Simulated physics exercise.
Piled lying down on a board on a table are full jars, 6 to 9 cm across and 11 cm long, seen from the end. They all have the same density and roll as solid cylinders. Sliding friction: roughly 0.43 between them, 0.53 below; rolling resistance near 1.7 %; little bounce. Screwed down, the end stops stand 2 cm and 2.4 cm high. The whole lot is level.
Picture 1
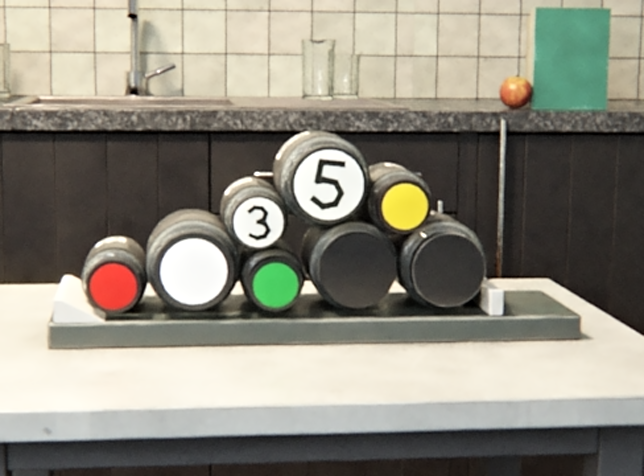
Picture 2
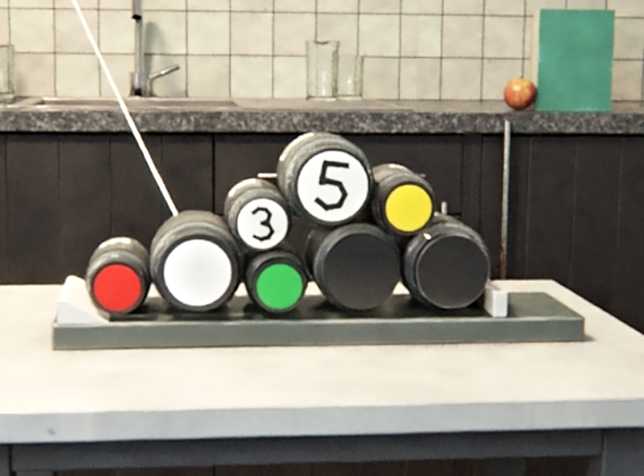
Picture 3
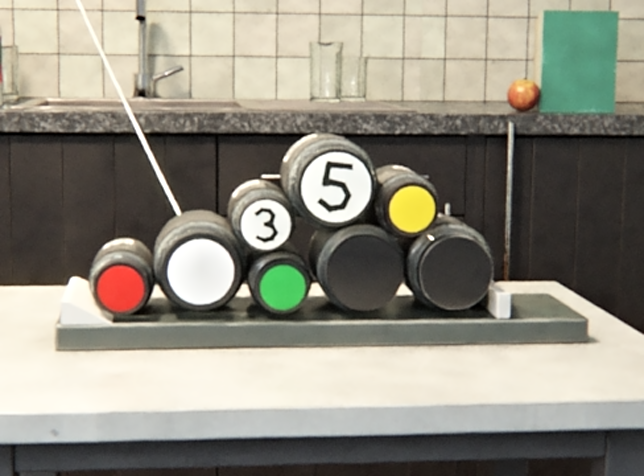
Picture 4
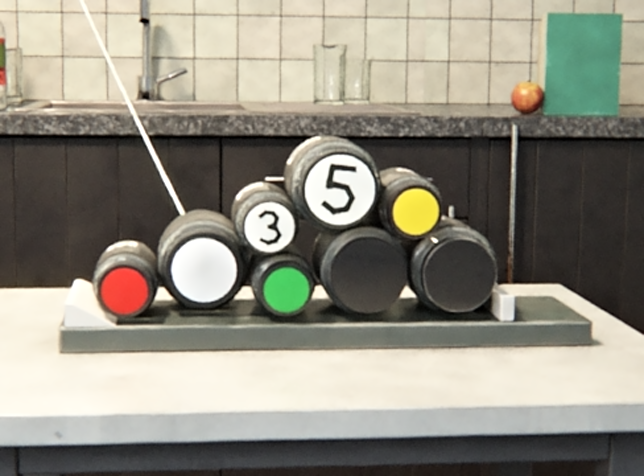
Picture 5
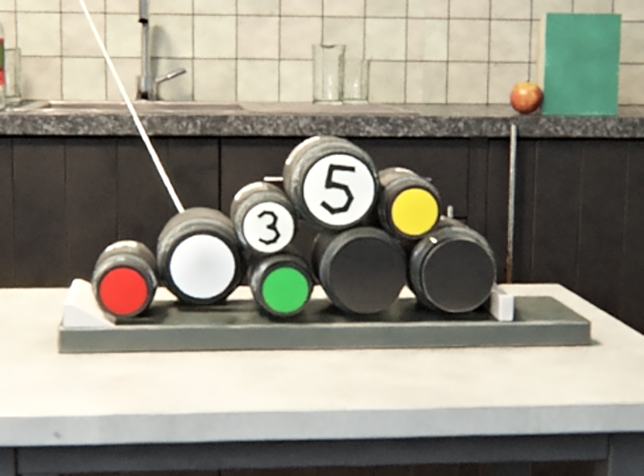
The footage shows dark, round containers with coloured, numbered and plain ends piled on a board on a table. A thin pale line appears behind the white-ended one in the bottom row, which slides slightly backward while the others stay still.
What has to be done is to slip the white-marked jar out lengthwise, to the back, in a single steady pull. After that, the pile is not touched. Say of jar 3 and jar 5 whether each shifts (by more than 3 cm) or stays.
No. 3 shifts; no. 5 shifts.
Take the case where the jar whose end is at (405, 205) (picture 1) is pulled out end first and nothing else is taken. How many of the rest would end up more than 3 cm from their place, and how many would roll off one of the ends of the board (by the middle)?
Then 0 shift and 0 get out.
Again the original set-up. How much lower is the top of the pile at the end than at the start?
I'd put it at some 3 cm lower than at the start.
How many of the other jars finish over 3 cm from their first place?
A total of 2.
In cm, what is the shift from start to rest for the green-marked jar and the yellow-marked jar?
Green-marked jar: 0, yellow-marked jar: 0.
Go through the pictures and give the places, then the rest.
In the first picture, 8 jars, 5 on the base, highest (329, 185); no. 3 (259, 222), no. 5 (329, 185), green (276, 285), white (194, 272), red (113, 287), yellow (405, 207); left wedge (2 cm) (59, 300); right lip (2.4 cm) (497, 291).
In the second picture, the white-marked jar has not moved yet, at (198, 273); the rest still.
In the third picture, the white-marked jar is 0.9 cm out, at (201, 272); the rest still; bottom ones (121, 289) (201, 272) (283, 288) (366, 274) (457, 273).
In the fourth picture, the white-marked jar is 3.1 cm out, at (204, 270); the rest still.
In the fifth picture, the white-marked jar is 5 cm out, at (203, 267); the rest still; no. 3 (269, 227), no. 5 (339, 190).
Then, 0.38 s after the last picture, 0 now displaced over 3 cm; no. 3 0.6 cm left; no. 5 0.6 cm left.
Then, 0.53 s after the last picture, 2 now displaced over 3 cm; no. 3 5 cm left and 6 cm down; no. 5 4.7 cm left and 1.7 cm down.
Then, 0.62 s after the last picture, 2 now displaced over 3 cm; no. 3 7 cm left and 6 cm down; no. 5 8 cm left and 2.7 cm down.
Then, 0.90 s after the last picture, 2 now displaced over 3 cm; no. 3 7 cm left and 6 cm down; no. 5 9 cm left and 3.4 cm down.
At rest 1.2 s after the last picture, 2 moved over 3 cm; not one off the ends of the board; no. 3 7 cm left and 6 cm down; no. 5 9 cm left and 3.5 cm down; top of the pile 15 cm high, from 19 cm.
